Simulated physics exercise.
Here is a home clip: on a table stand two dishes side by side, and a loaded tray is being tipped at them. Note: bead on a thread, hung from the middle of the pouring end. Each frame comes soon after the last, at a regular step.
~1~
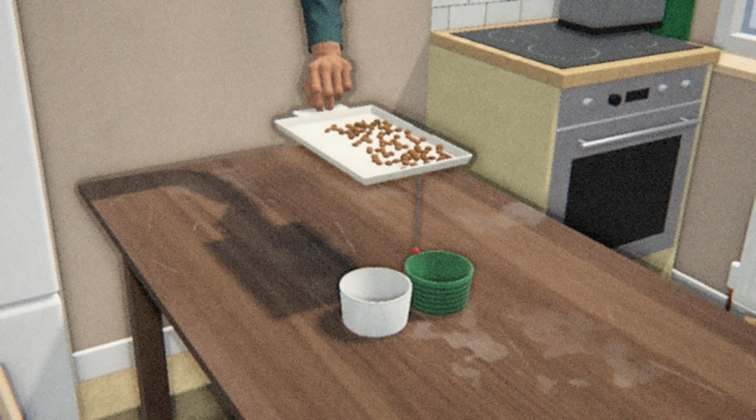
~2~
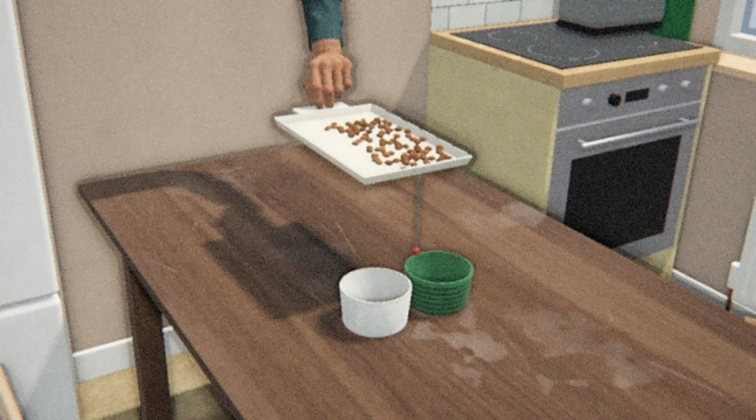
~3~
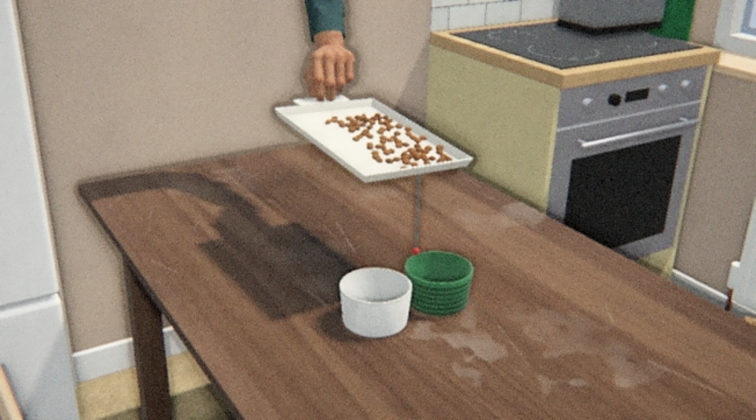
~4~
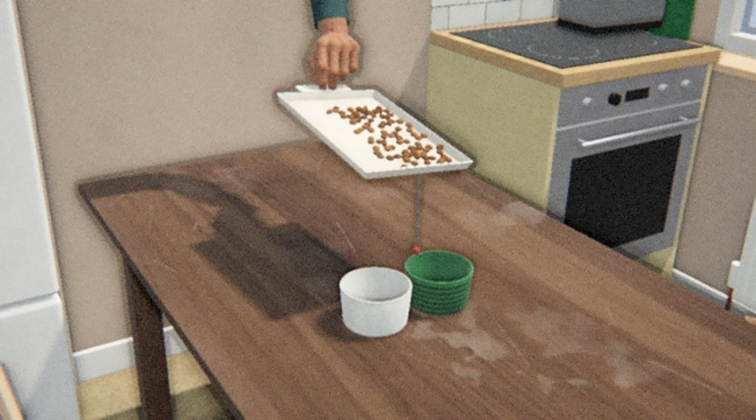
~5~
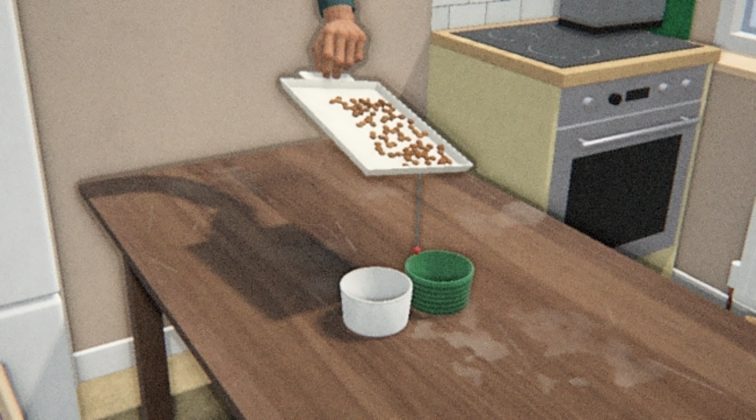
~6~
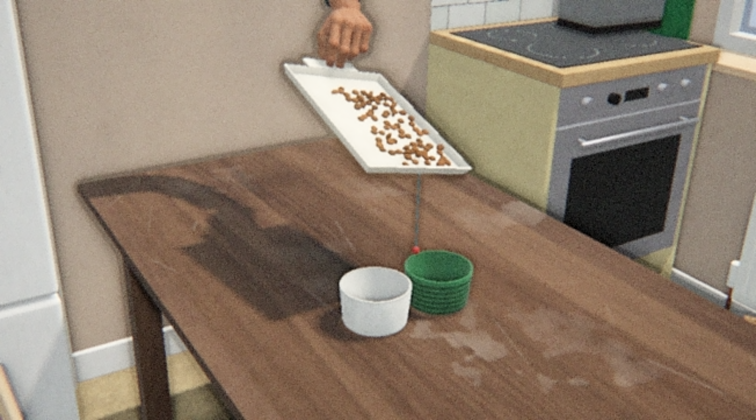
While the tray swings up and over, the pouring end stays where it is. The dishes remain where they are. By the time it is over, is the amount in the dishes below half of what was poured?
The caught share falls below half.
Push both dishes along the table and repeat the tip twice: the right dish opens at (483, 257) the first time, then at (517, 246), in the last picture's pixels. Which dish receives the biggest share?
For the two places in order: The rightward one, the leftward one.
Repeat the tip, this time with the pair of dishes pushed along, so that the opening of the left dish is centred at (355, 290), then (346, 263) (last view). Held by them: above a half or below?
Taking the tries in order: A minor share, followed by a minor share.
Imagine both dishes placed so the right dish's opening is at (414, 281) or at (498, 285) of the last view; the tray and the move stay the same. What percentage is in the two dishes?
First placement: 0 per cent; second placement: 0 per cent.
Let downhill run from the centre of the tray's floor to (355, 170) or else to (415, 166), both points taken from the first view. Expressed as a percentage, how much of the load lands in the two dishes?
80 per cent, then 50 per cent.
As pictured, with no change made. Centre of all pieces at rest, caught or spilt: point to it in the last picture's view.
Roughly pixel (474, 281).
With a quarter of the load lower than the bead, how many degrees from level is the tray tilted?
Around 80° at that moment.
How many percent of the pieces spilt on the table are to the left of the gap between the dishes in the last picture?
Close to 0 in a hundred.
Soon after the last picture, tray tipped steeply; nearly all on the tray; a stray few in the air.
A little later, tray tipped past a quarter turn; a stray few on the tray; a small part in the right dish; most outside both; a small part in the air.
Later still, tray tipped past a quarter turn; a small part in the right dish; nearly all outside both.
At rest, tray tipped past a quarter turn; none in the left dish; a small part in the right dish; nearly all outside both.
